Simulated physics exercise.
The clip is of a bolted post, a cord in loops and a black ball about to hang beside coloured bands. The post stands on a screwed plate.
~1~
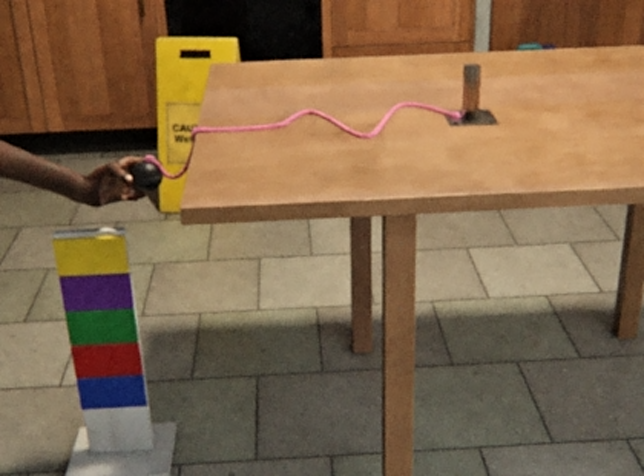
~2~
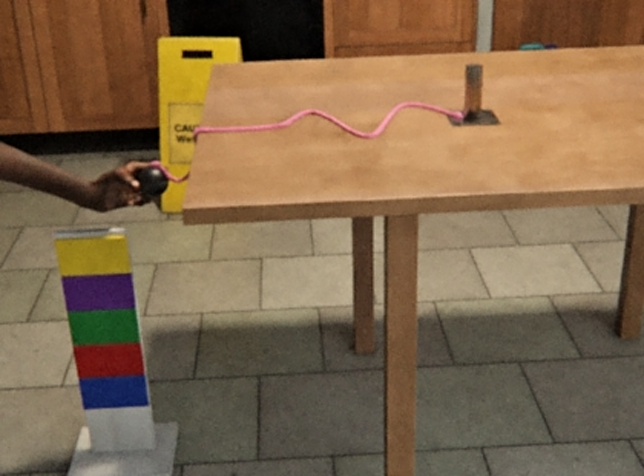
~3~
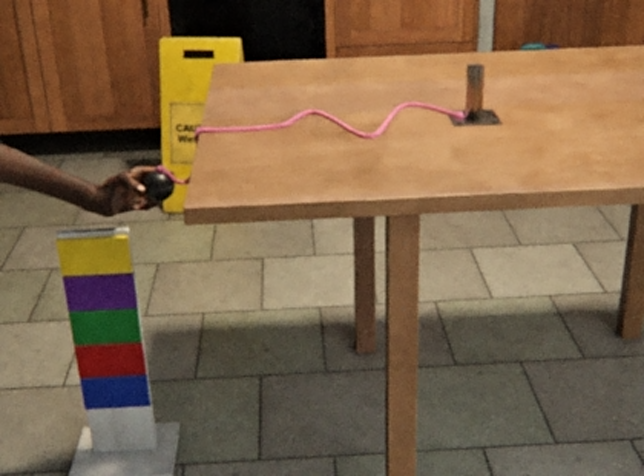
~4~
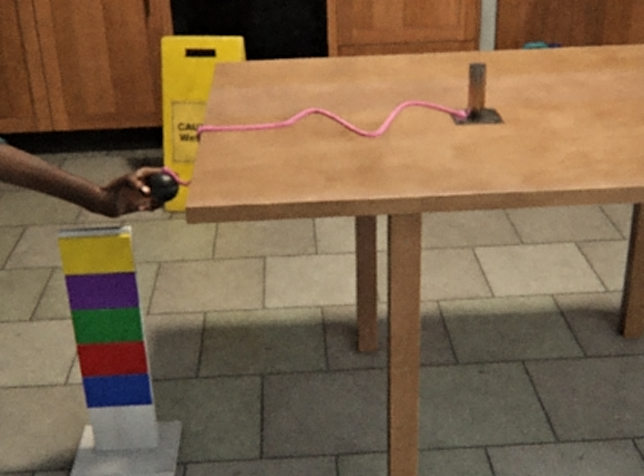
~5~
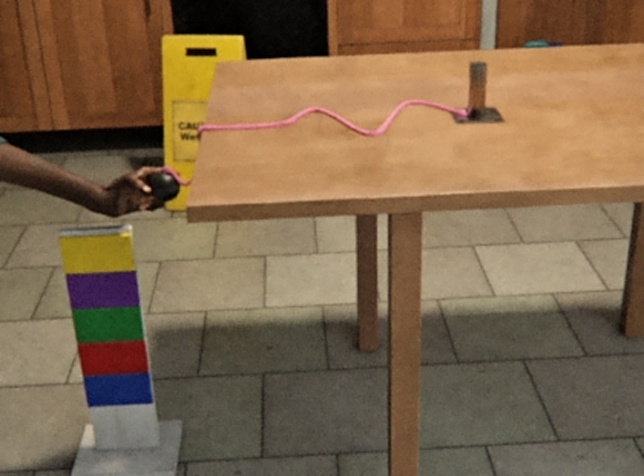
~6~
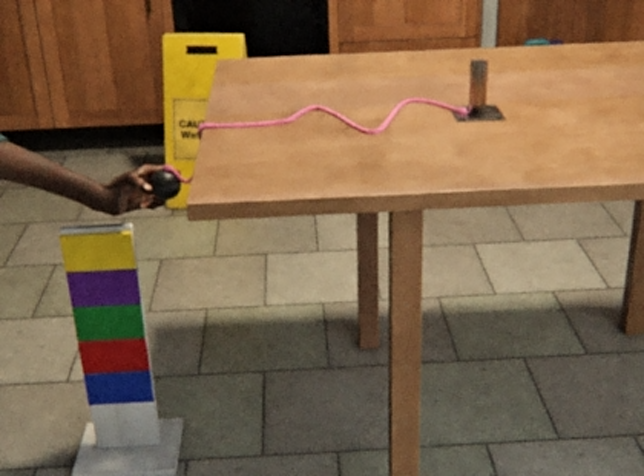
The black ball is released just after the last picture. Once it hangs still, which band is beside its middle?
The red one.
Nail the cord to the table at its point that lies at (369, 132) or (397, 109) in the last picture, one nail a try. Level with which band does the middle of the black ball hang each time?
Taking them in turn: Purple; green.
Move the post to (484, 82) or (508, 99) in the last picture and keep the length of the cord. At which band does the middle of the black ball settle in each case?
One after the other, green; green.
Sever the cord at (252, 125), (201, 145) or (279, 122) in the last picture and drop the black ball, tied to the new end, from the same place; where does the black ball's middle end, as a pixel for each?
Try by try, around (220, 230), (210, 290) and (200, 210).
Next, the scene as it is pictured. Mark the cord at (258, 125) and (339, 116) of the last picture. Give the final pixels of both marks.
At (212, 216), then (225, 122).
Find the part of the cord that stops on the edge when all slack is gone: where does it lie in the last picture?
At (325, 110), roughly.
Soon after, ball near (253, 336); level with red.
After that, ball near (205, 347); level with red.
In the end, ball near (227, 350); level with red. The cord holds its middle at red.
